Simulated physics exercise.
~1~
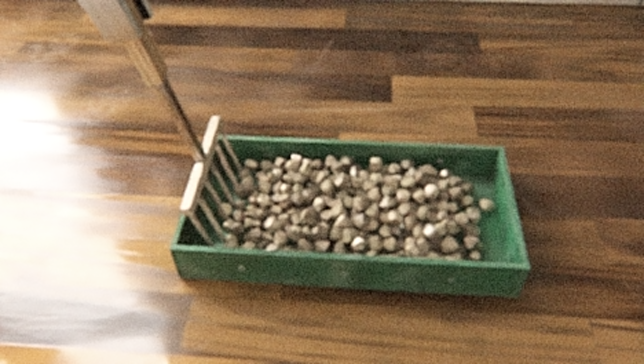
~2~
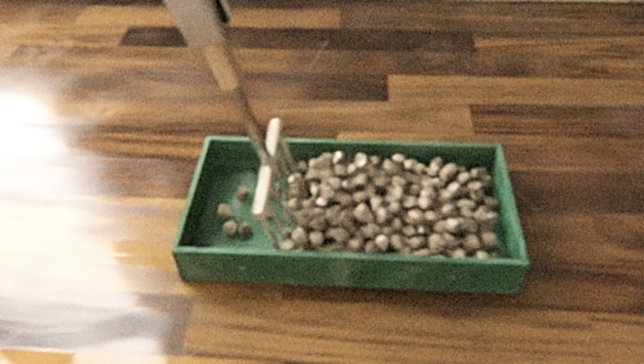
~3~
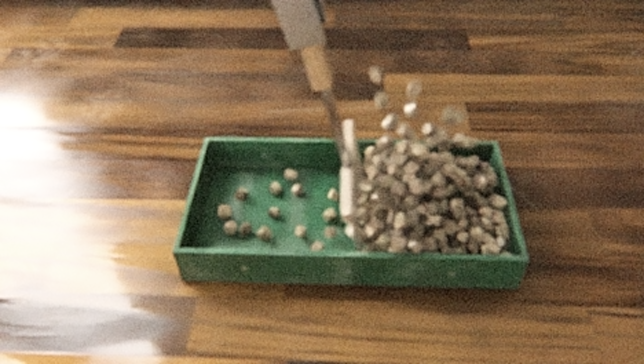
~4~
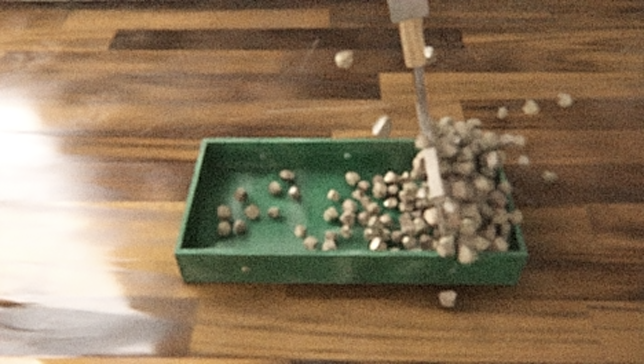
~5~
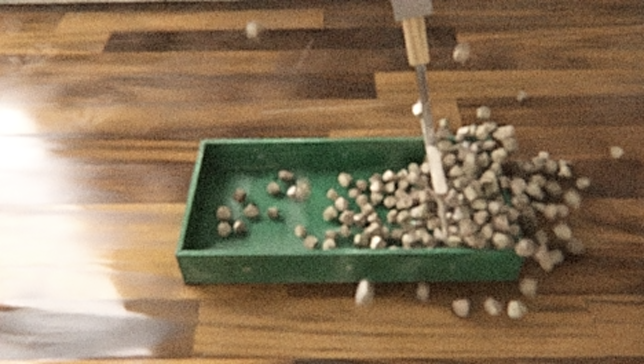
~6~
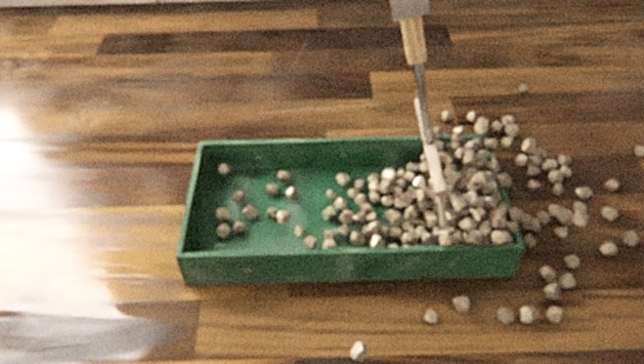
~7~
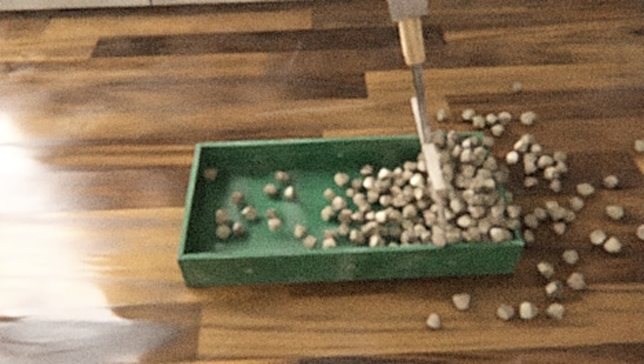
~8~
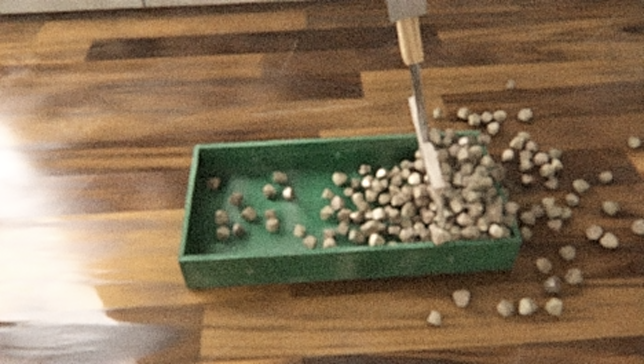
Small pebbles being pushed rightward along a green tray by a fork, piling up and spilling over the end onto the wooden tabletop.
